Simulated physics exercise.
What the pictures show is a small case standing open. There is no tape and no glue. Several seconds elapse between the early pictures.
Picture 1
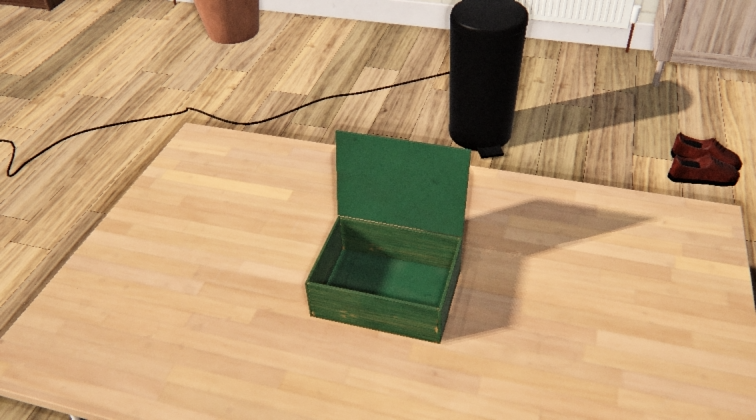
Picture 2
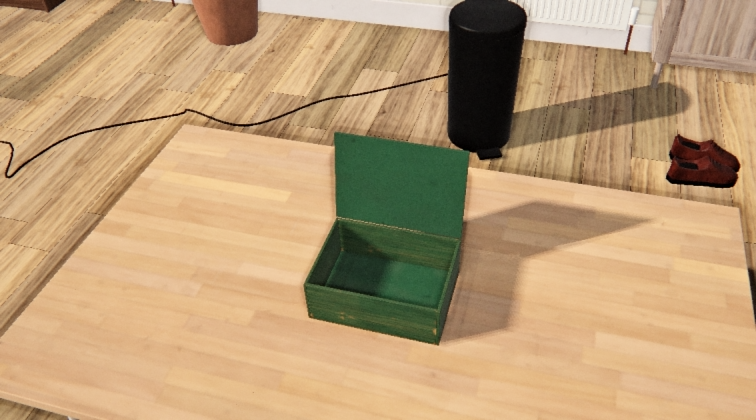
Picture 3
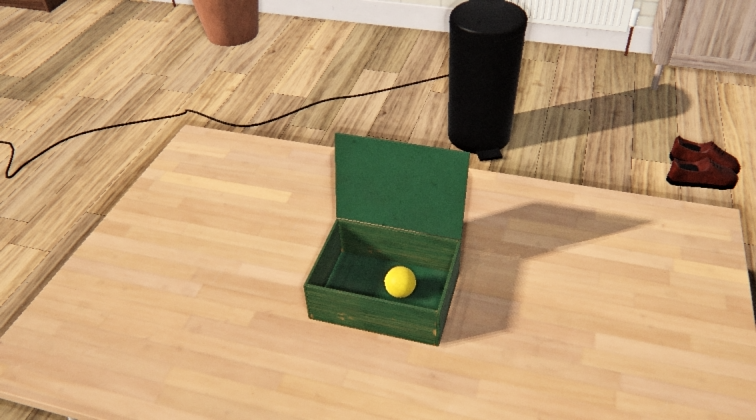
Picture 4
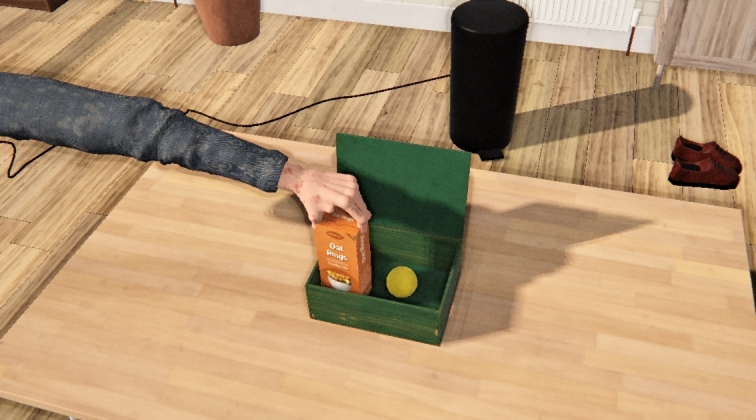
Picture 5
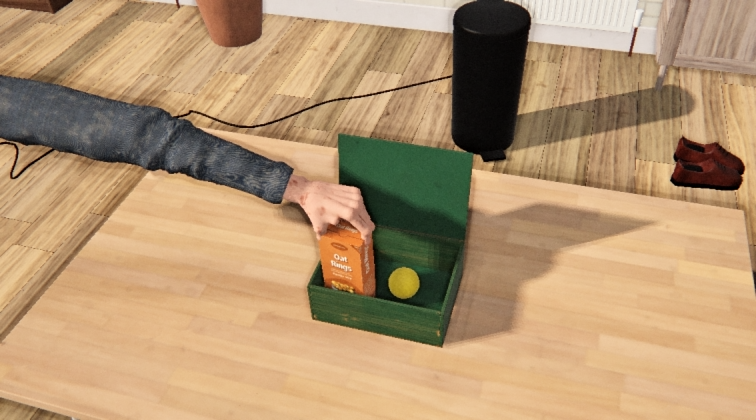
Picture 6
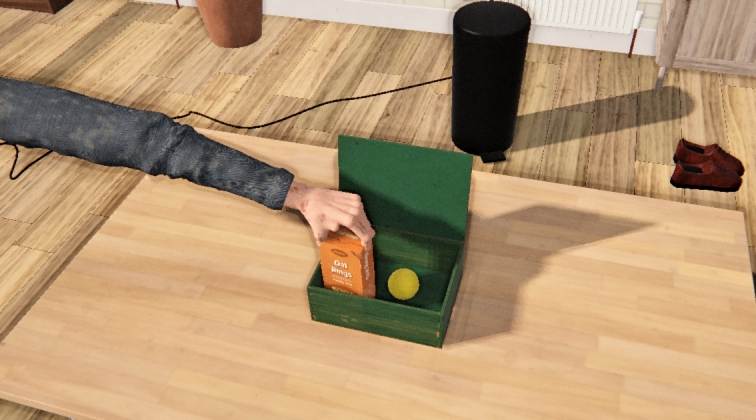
A yellow lemon appears inside an open green box on a wooden table, and then a hand in a dark sleeve reaches in from the left and lowers an orange carton into the box beside it, still gripping the carton.
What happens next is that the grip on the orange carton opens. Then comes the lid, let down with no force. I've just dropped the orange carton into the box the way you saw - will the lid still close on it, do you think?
The lid stays off the edge.
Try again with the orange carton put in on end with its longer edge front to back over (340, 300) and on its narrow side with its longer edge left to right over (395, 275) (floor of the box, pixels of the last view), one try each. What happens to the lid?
Try one: Lid stays raised; try two: Lid goes down.
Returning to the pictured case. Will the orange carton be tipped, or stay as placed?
In the end, it keeps its orientation.
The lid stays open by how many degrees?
About 40°.
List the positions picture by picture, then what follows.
In the first picture, the last thing is not in view yet.
In the second picture, the last thing is not in view yet.
In the third picture, the last thing is not in view yet; yellow lemon (401, 282).
In the fourth picture, still above its spot; orange carton (344, 257); yellow lemon (402, 282).
In the fifth picture, still above its spot; orange carton (348, 267); yellow lemon (404, 283).
In the sixth picture, put in, still held; orange carton (348, 274); yellow lemon (404, 284).
Then, 1.20 s on from there, lid starting down.
Then, 1.60 s on from there, lid 58° above the rim.
Then, 3.20 s on from there, lid 42° above the rim.
In the end, lid 42° above the rim; both unmoved. At the end, from the last picture's camera, orange carton near (348, 274).
